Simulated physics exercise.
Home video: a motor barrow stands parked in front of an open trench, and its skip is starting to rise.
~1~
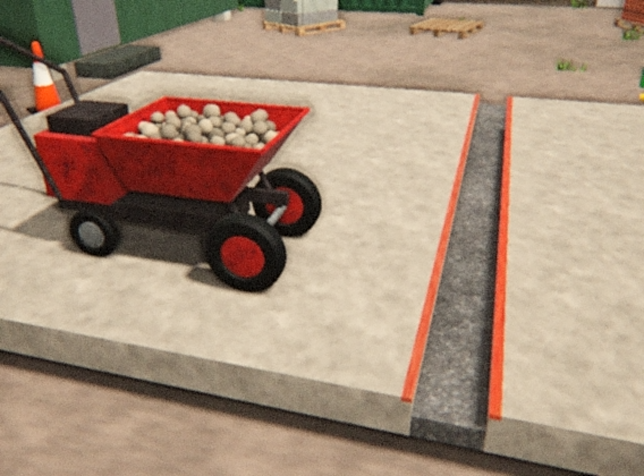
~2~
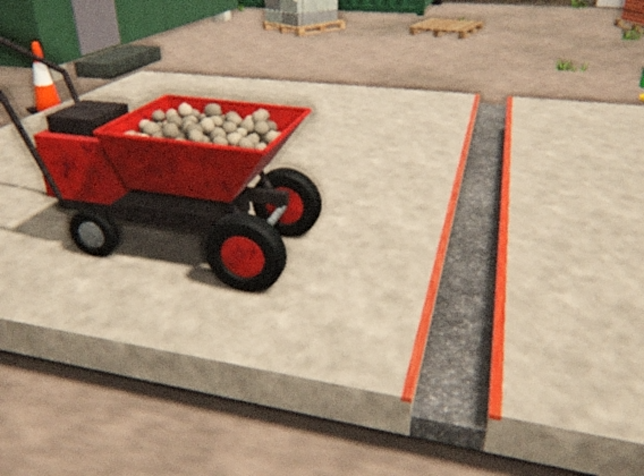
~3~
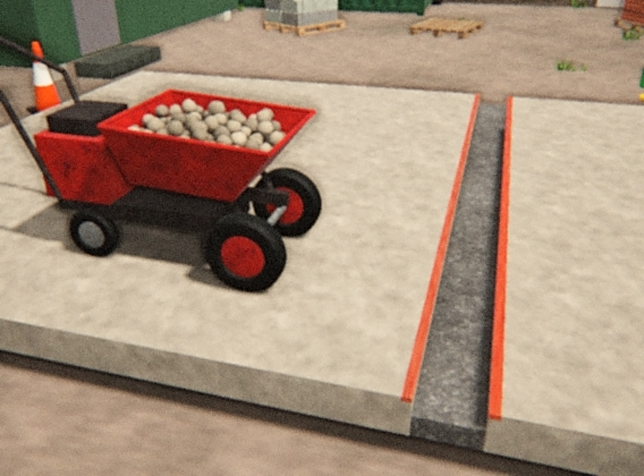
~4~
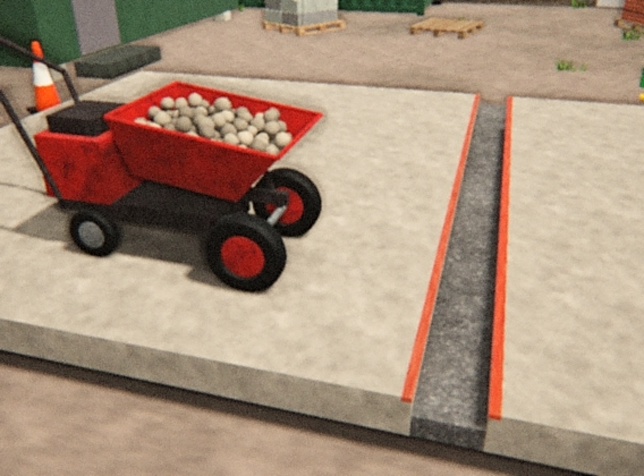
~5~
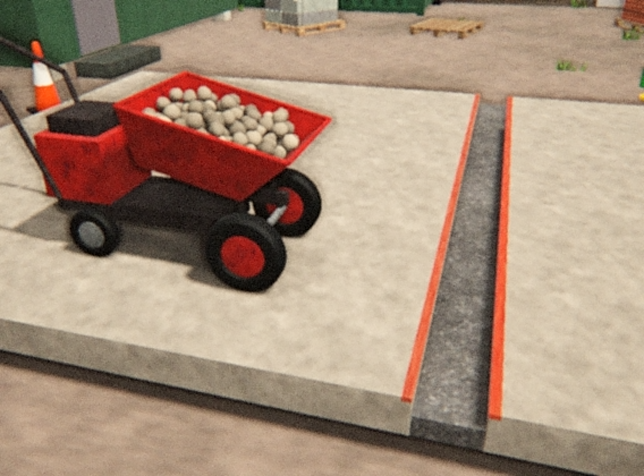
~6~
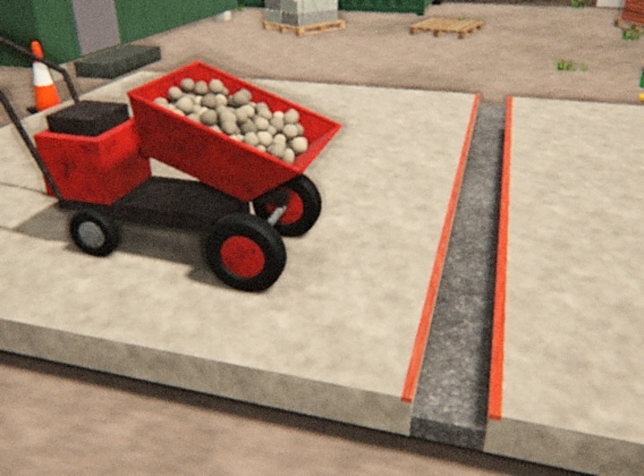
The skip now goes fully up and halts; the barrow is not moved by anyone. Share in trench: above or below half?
Below half.
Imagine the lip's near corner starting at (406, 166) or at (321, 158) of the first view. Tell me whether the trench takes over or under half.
To start, the lesser share; after that, the greater share.
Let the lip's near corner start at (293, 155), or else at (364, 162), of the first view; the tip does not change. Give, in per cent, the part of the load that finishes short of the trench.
You'd get 30 in a hundred the first time and 0 in a hundred the second.
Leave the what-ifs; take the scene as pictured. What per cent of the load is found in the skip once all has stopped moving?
Something like 15 in every hundred.
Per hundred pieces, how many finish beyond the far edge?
I'd put it at around 0 percent.
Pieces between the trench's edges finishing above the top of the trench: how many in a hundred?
Share: Around 25 %.
Soon after the last picture, skip tipped steeply; all in the skip.
A little later, skip tipped right over; about two thirds in the skip; about a quarter short of the trench; a stray few in or heaped over the trench; a stray few falling.
Later still, skip tipped right over; about a quarter in the skip; about half short of the trench; about a third in or heaped over the trench; a stray few beyond it.
At rest, skip tipped right over; a small part in the skip; about half short of the trench; about a third in or heaped over the trench; a stray few beyond it.
